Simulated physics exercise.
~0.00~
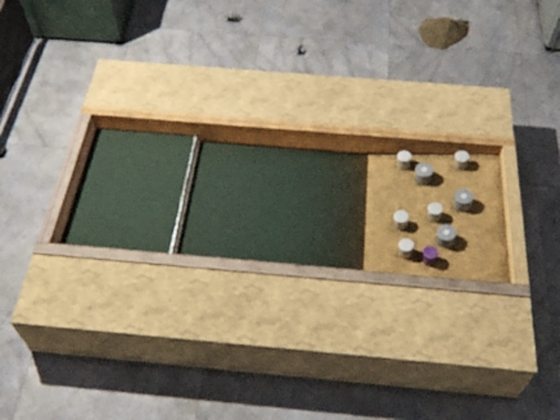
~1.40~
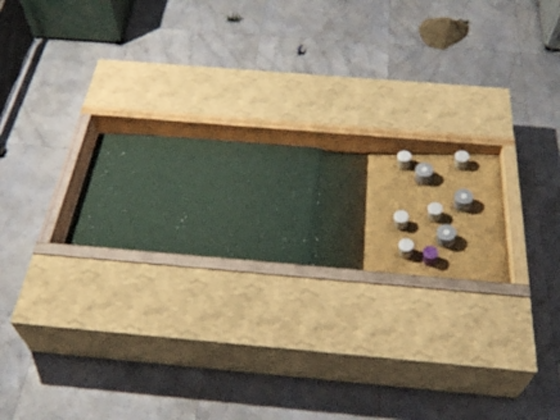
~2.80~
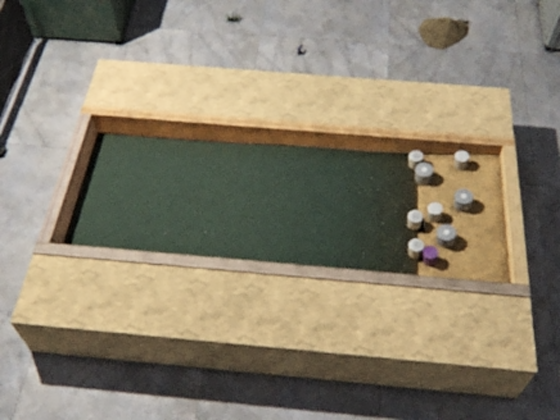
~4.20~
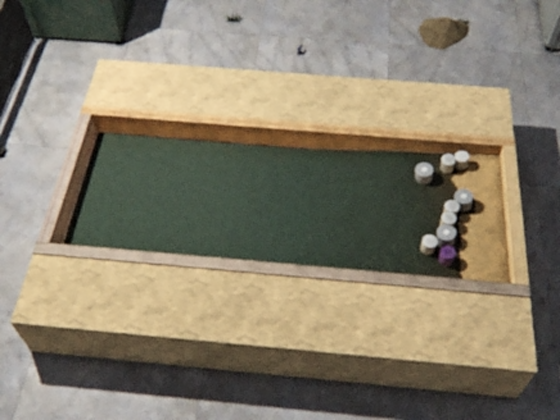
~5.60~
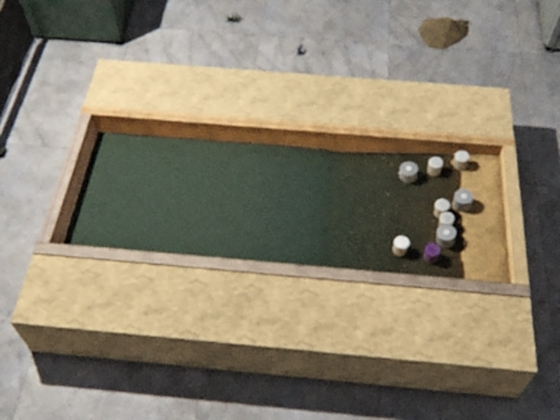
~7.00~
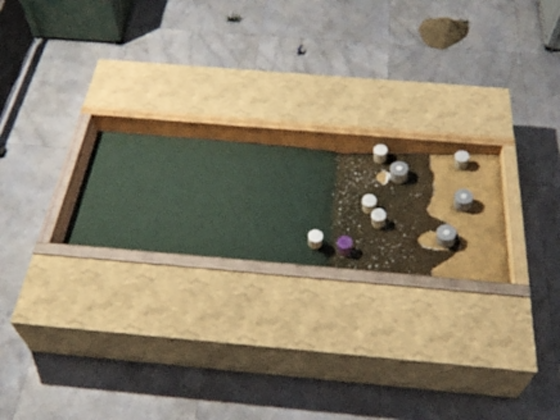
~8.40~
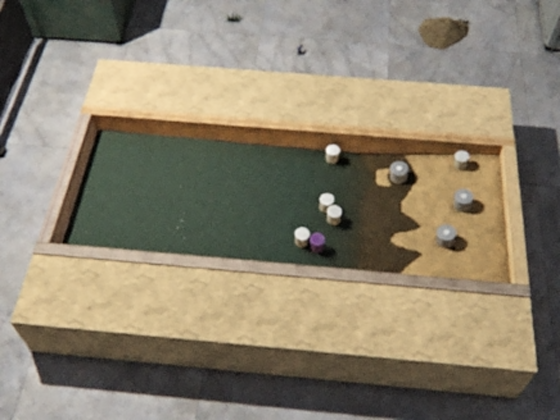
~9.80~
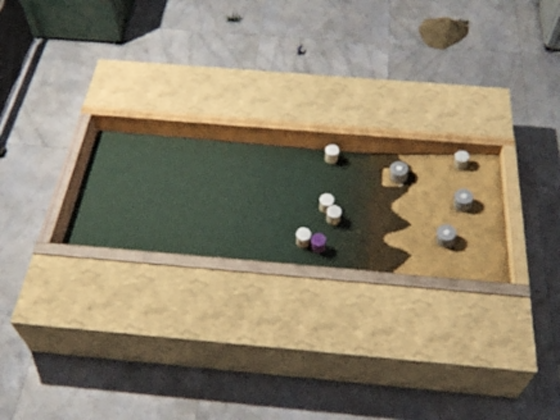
At the start, a wooden-sided tray holds dark green water on the left, with a pale strip standing across it, and bare sand on the right scattered with small white and grey containers and one purple one. The strip disappears and the water spreads right over the sand. It reaches the containers and shifts several slightly right, bunching some together. Then the water draws back left, carrying the purple container and several white ones a long way with it and uncovering wet sand. Finally, the purple one floats beside a white one, while four grey and white ones remain on the right.
